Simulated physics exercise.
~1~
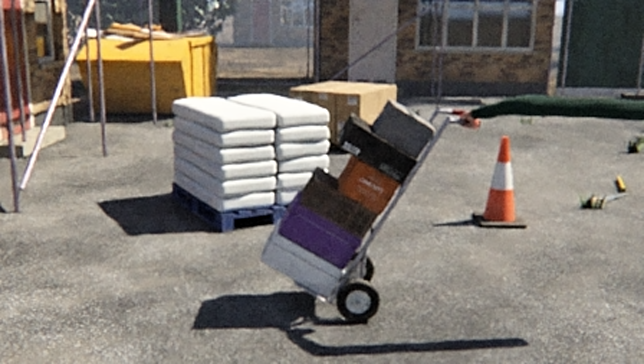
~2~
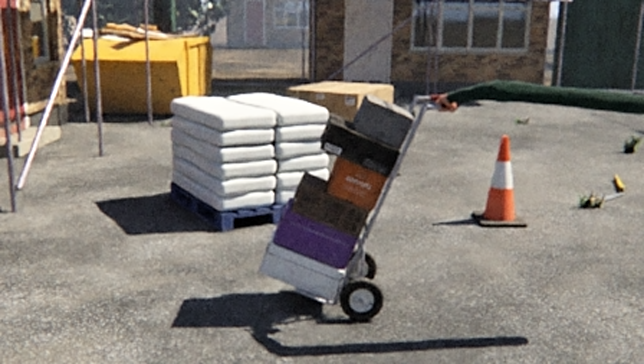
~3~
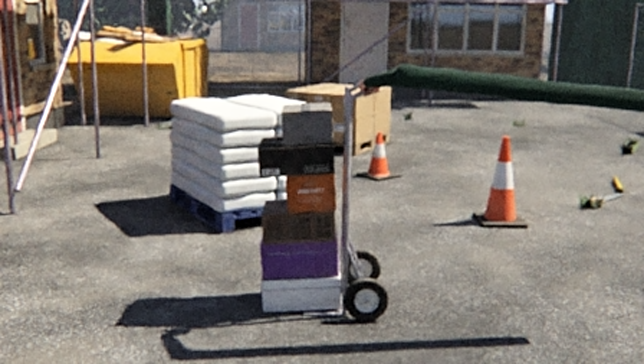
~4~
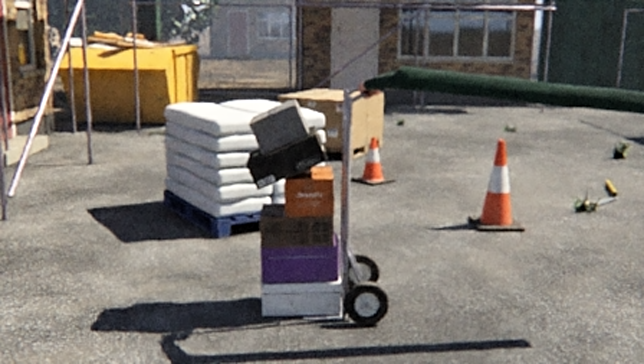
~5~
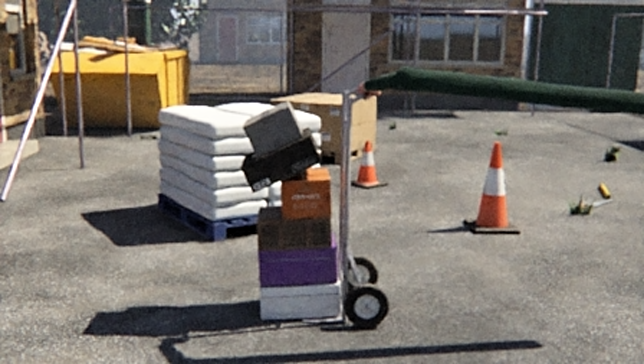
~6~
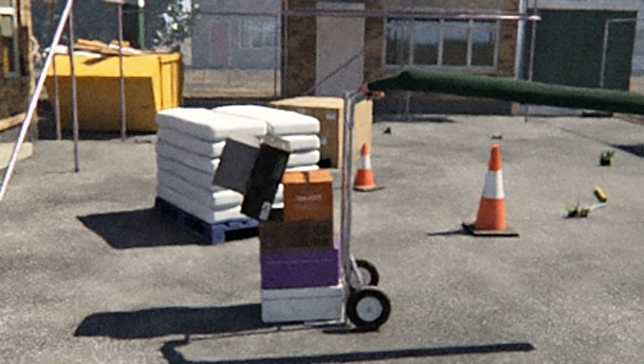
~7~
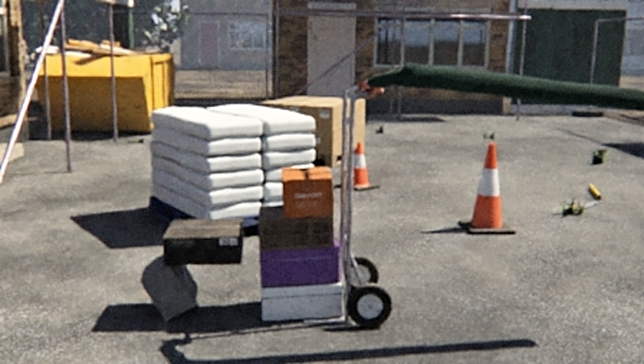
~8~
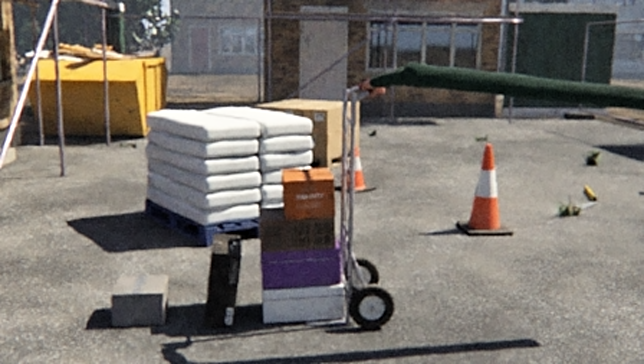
At the start, a loaded sack truck leans back to the right in a paved yard, carrying a stack of boxes beside a pallet of white sacks and a traffic cone. The truck swings up to the left until it stands upright and stops abruptly. The grey parcel and the black box beneath it tip left off the top of the stack. They tumble down together and reach the ground, the grey parcel landing farther left. At the end, the black box stands on end beside the upright truck, while the orange, brown, purple and white boxes remain stacked in place.
